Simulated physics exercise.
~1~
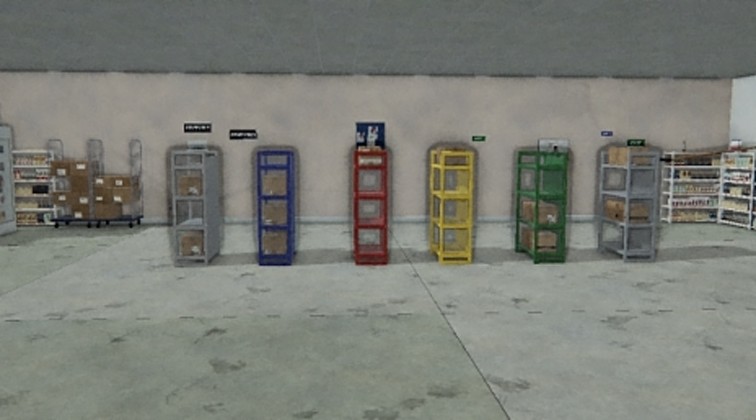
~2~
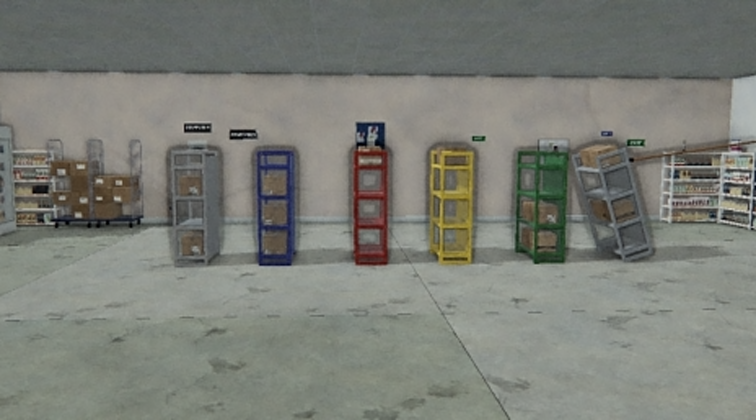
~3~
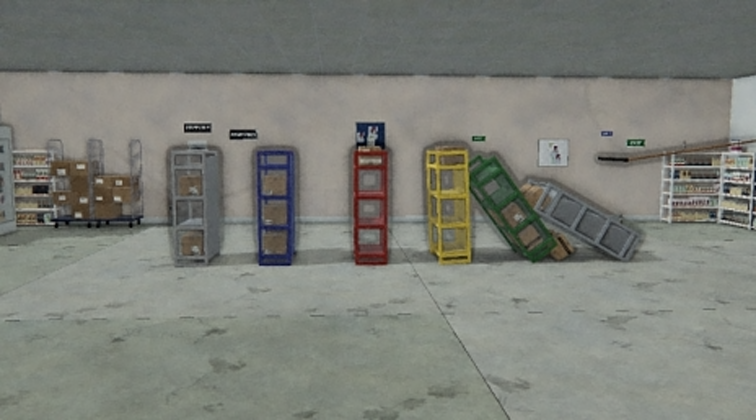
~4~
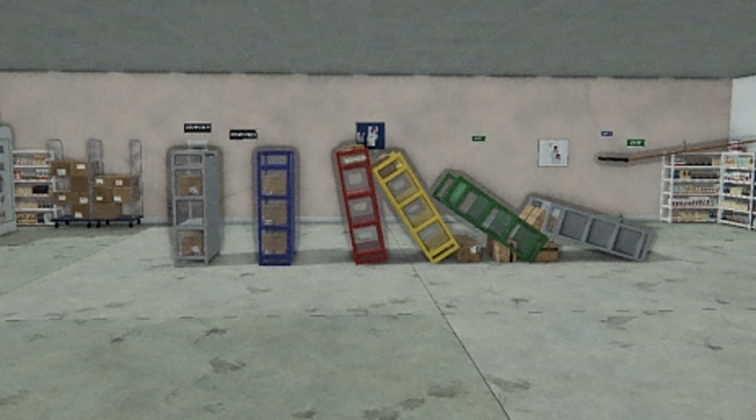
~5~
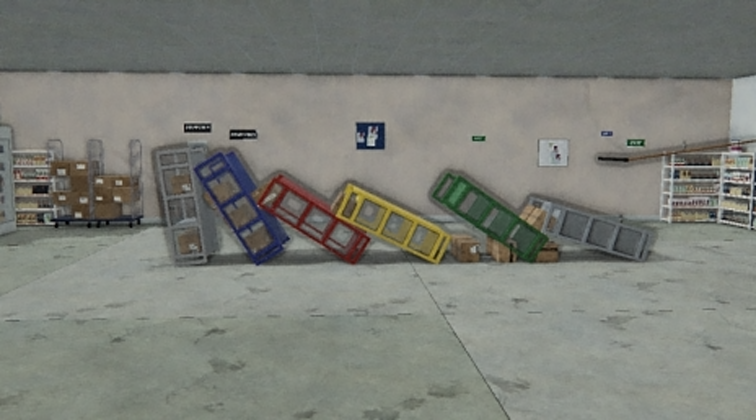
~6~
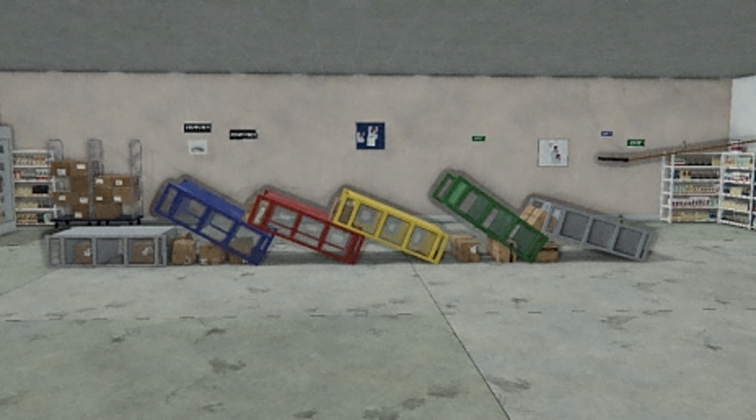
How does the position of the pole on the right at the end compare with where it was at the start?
The pole ends up a little farther left than where it began, reaching out over the spot where the rightmost grey rack had been standing.
Six tall racks toppled leftward like dominoes after a pole tipped the grey one on the right, followed by green, yellow, red, blue and another grey. Boxes spilled out, and none stayed upright, the leftmost lying flat and the others slanted in a row.
